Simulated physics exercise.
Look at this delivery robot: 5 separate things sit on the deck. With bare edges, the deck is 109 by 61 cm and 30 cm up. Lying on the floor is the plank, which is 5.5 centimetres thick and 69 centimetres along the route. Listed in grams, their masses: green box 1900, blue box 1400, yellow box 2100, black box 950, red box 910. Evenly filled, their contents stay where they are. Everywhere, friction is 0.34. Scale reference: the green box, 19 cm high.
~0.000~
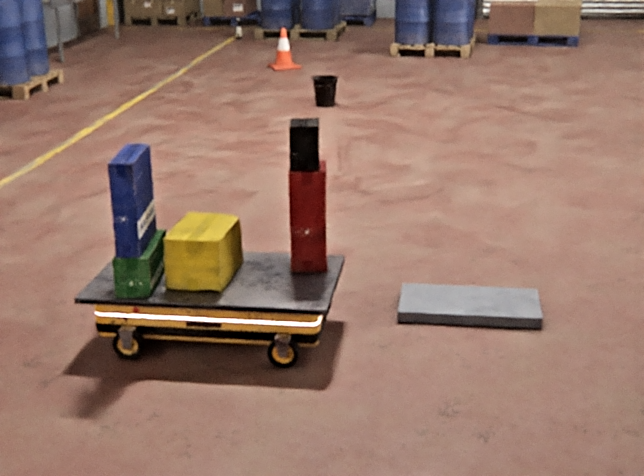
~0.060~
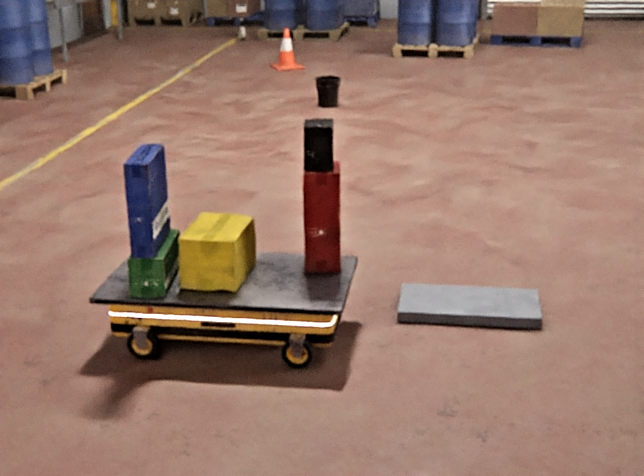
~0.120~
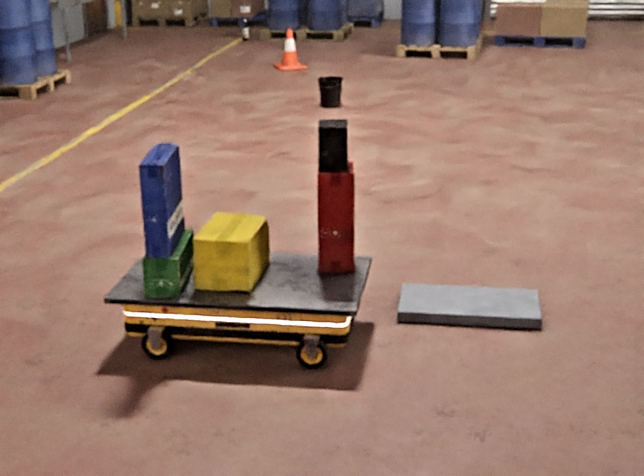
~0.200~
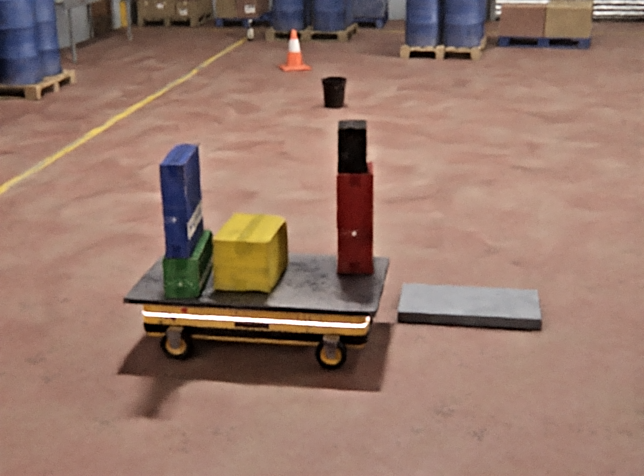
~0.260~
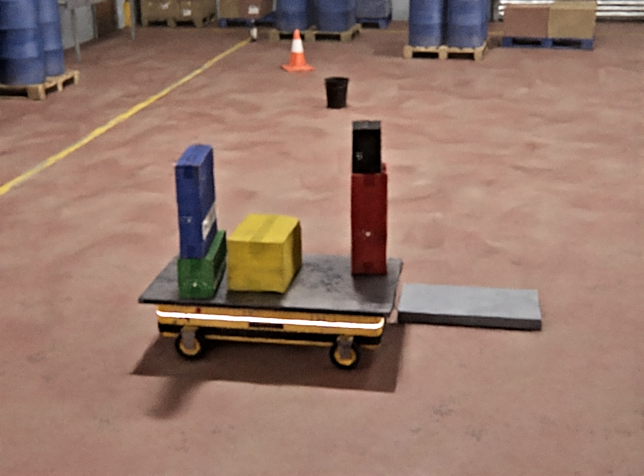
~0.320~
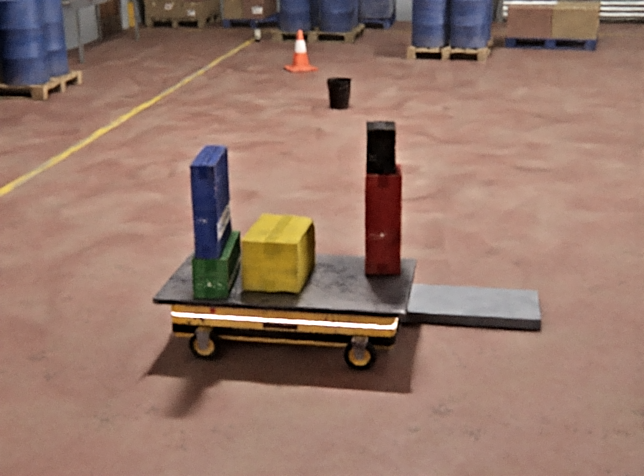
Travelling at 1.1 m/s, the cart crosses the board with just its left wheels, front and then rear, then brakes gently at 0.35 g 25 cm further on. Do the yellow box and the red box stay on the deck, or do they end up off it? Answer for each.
The yellow box stays put on the deck. The red box stays put on the deck.
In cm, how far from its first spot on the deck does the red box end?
About 20 cm.
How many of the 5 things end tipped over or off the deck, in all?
The tally is 3.
After 1.12 s, 123 cm covered; red box leaning 28° near (548, 223); yellow box slid 2 cm near (470, 259); black box leaning 28°.
After 1.62 s, 178 cm covered; red box leaning 56°; yellow box slid 2 cm near (597, 265); black box on its side.
At rest (2.9 s), tipped over on the deck, blue box, black box and red box; the other 2 in place, give or take 10 cm.
